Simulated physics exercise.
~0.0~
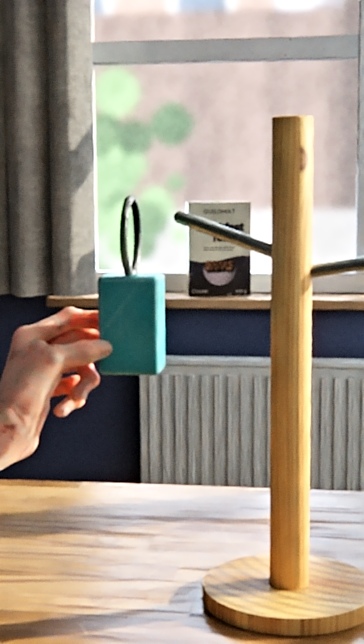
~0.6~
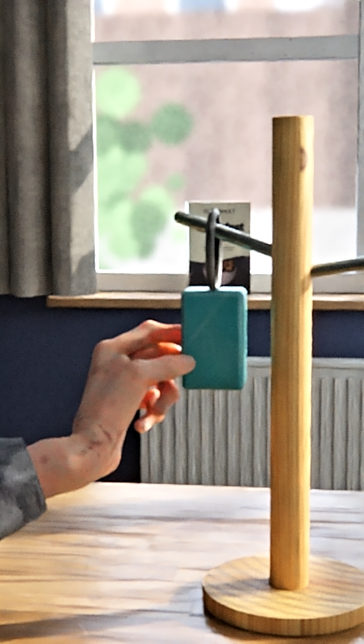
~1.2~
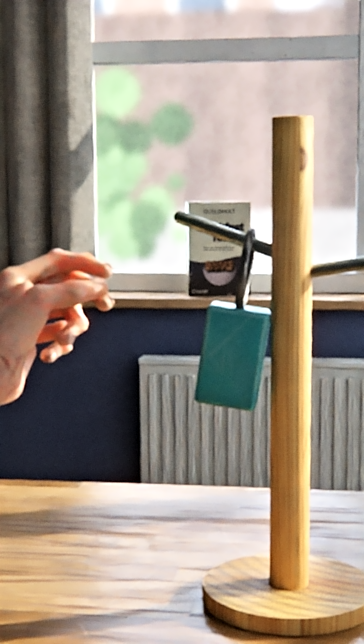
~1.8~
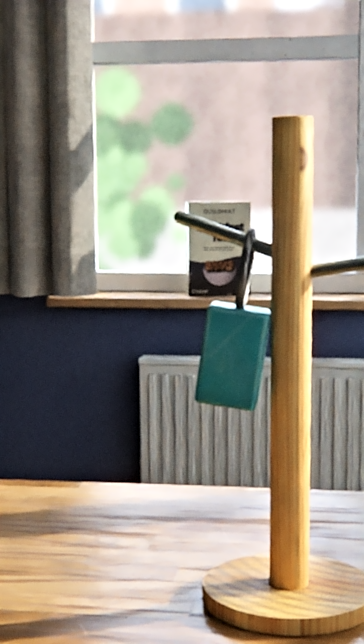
A hand carried a turquoise pouch by its dark loop to the right, slipped it over a peg on a wooden stand, then let go and drew back, leaving the pouch hanging there, slightly tilted, near the post.
